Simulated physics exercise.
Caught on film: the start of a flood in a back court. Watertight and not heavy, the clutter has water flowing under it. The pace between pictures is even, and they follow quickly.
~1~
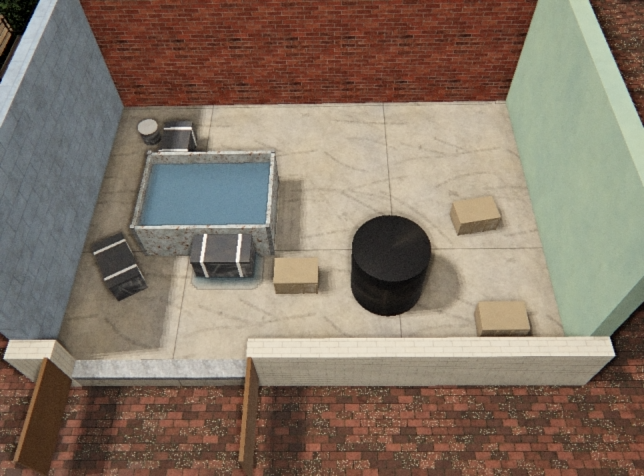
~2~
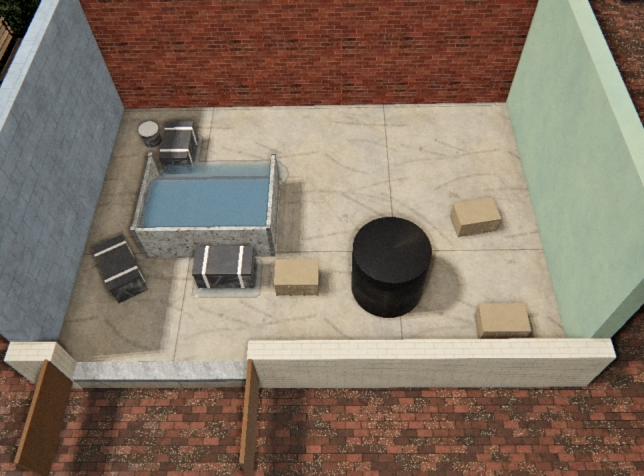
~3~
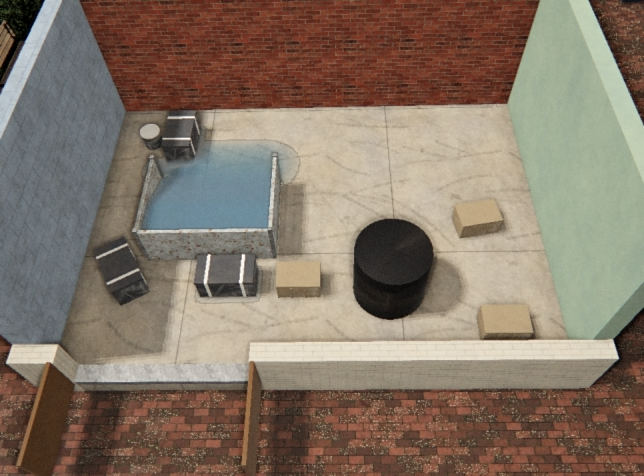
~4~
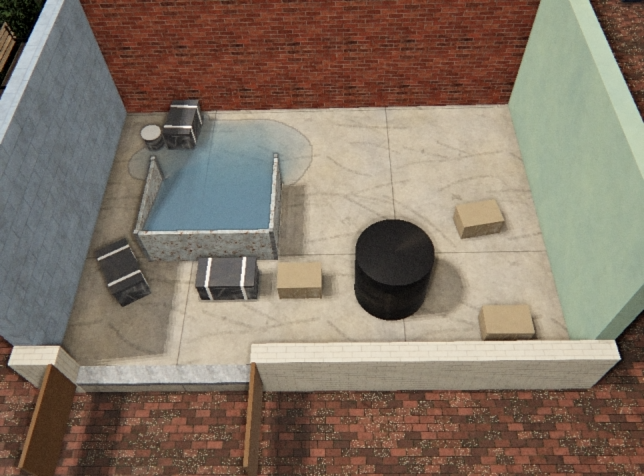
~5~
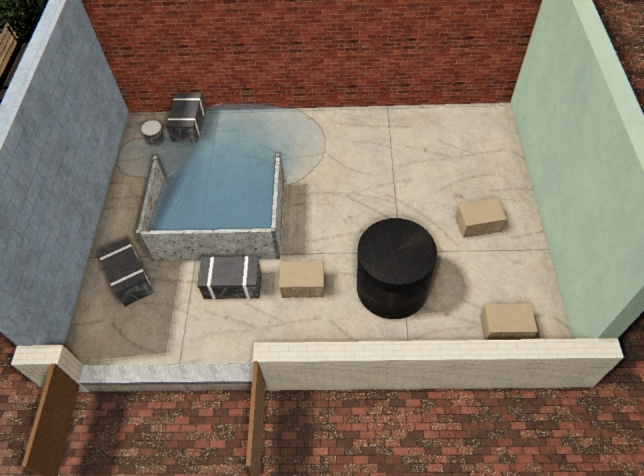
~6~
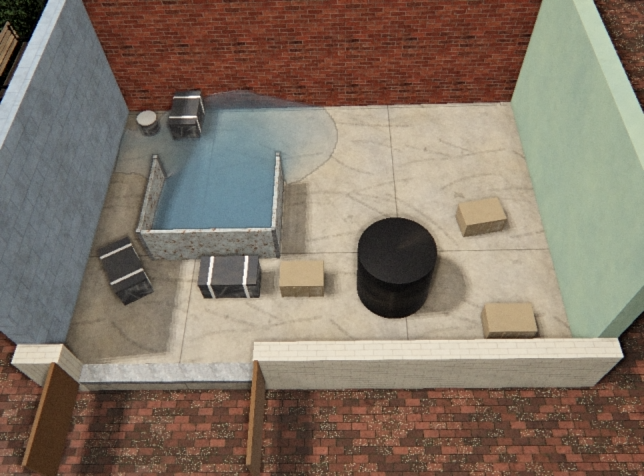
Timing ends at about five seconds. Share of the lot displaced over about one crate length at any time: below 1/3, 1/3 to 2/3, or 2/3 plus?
So the part that moves far is between the one-third and two-thirds marks.
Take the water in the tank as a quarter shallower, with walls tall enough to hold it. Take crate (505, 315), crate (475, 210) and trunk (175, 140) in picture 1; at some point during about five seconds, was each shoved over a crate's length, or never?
The first stayed below the mark, the next stayed below the mark, and the last passed the mark.
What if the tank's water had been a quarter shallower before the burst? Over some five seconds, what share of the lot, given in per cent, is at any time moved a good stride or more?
Close to 40 % of the lot.
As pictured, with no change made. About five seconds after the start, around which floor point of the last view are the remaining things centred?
The remaining things centre around (325, 282).
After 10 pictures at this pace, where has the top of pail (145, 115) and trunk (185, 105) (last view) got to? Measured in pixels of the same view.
First top about at (120, 136); second top about at (150, 119).
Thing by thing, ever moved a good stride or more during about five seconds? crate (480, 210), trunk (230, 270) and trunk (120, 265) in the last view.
Taking them in turn, the first stayed within range, the second stayed within range, and the third traveled far.
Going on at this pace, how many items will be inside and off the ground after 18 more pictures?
I make it 2.
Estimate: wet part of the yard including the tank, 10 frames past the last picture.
Roughly 40 %.
A moment on, 2 of 7 are well off their spots; 2 afloat.
Next, 2 of 7 are well off their spots; 2 afloat.
Later, 3 of 7 are well off their spots; 2 afloat.
In the end, 3 of 7 are well off their spots, and 3 have been at some point; 1 afloat.
